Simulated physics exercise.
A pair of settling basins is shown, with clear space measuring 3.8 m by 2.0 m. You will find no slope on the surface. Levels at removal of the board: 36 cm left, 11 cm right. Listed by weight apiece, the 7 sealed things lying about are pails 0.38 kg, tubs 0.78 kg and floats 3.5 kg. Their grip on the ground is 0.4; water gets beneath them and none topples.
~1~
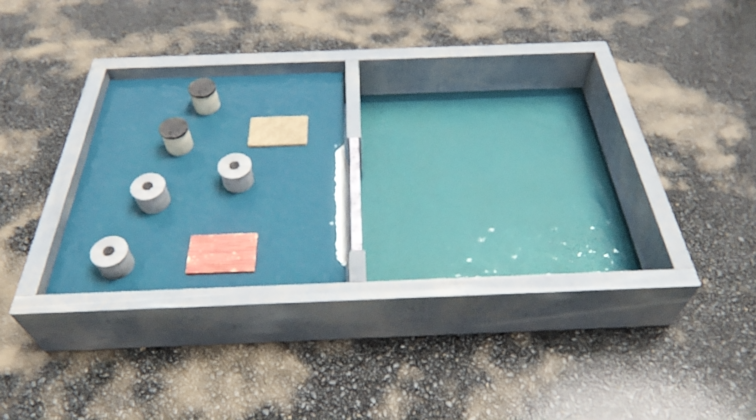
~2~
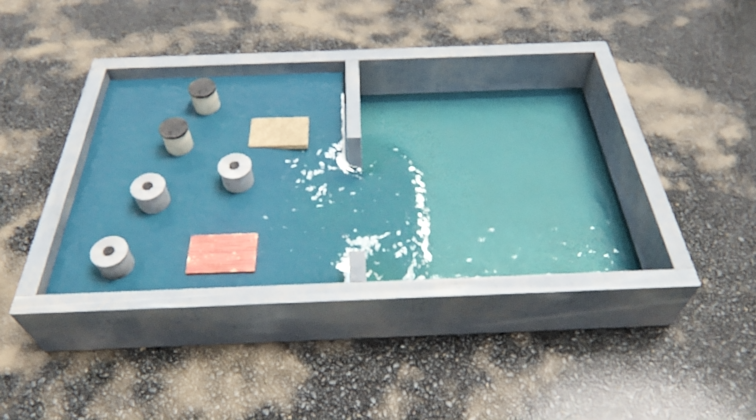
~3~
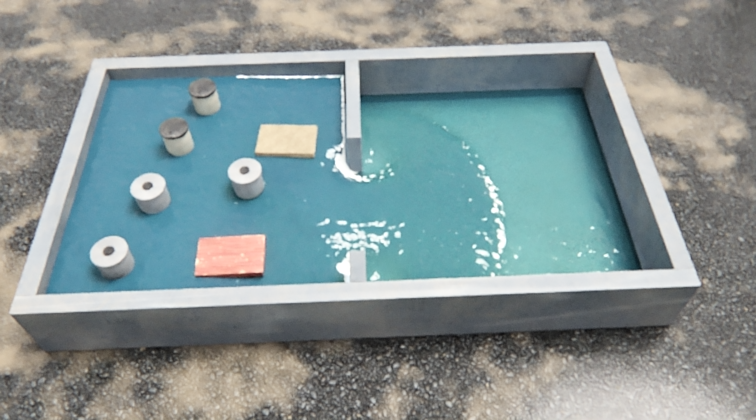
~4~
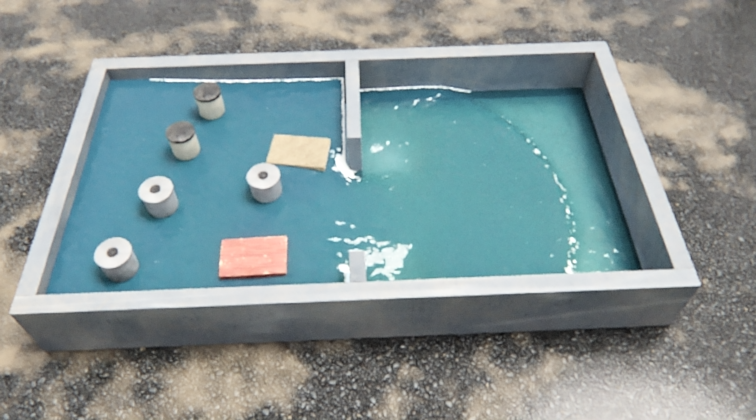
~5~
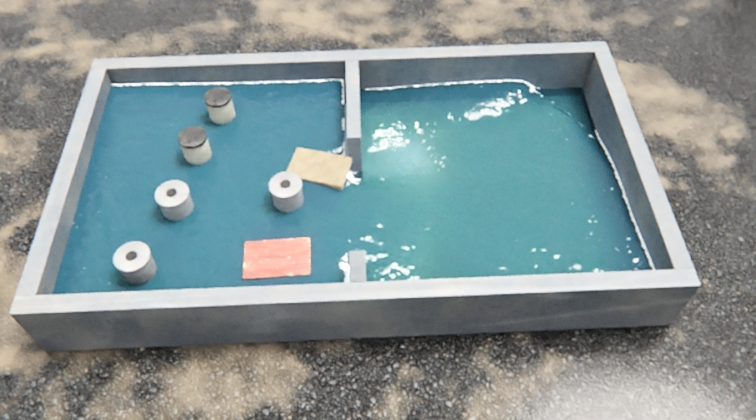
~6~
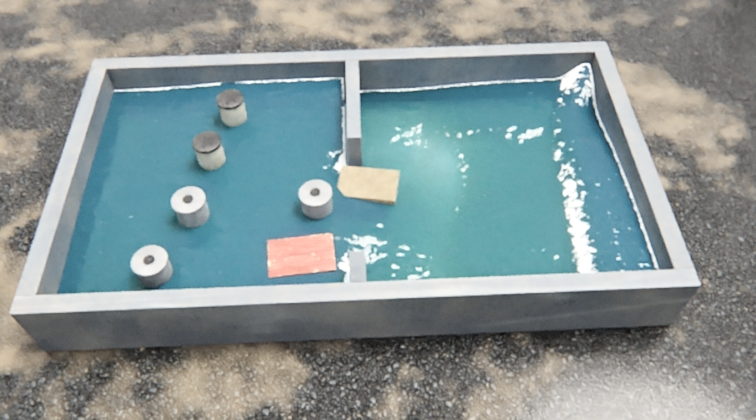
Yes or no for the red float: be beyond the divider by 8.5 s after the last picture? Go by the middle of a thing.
Red float: Over.
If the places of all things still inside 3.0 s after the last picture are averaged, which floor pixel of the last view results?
They average out to somewhere around (334, 217).
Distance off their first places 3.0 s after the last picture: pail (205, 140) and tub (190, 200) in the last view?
They've ended up 40 cm and 40 cm away, in that order.
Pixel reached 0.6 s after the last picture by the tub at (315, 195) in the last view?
Roughly at (422, 201).
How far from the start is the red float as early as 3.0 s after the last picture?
By that time, close to 200 cm.
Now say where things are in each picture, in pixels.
The red float at (222, 253), afloat; 36 cm deep round most things; 0 of 7 have shifted, in the first frame.
The red float at (222, 253), afloat; 36 cm deep round most things; 0 of 7 have shifted, in the second frame.
The red float at (230, 255), afloat, 4 cm from its start; about 1740 L in view; 2 of 7 have shifted, in the third frame.
The red float at (253, 256) floats, 18 cm from its start; 33 cm deep round most things; 3 of 7 have shifted, in the fourth frame.
The red float at (277, 258), afloat, 34 cm from its start; about 1740 L in view; 7 of 7 have shifted, in the fifth frame.
The red float at (301, 255) floats, 49 cm from its start; about 1740 L in view; 7 of 7 have shifted, in the sixth frame.
Then, 0.6 s after the last picture the red float is near (371, 242), 1.0 m from its start, afloat; 3 of 7 are over the mark; 7 afloat.
Then, 3.0 s after the last picture the red float is near (508, 245), 1.8 m from its start, afloat; 3 of 7 are over the mark; 7 afloat.
Then, 5.5 s after the last picture the red float is near (537, 247), 2.0 m from its start, afloat; 3 of 7 are over the mark; 7 afloat.
Then, 8.5 s after the last picture the red float is near (510, 215), 1.9 m from its start, afloat; 3 of 7 are over the mark; 7 afloat.
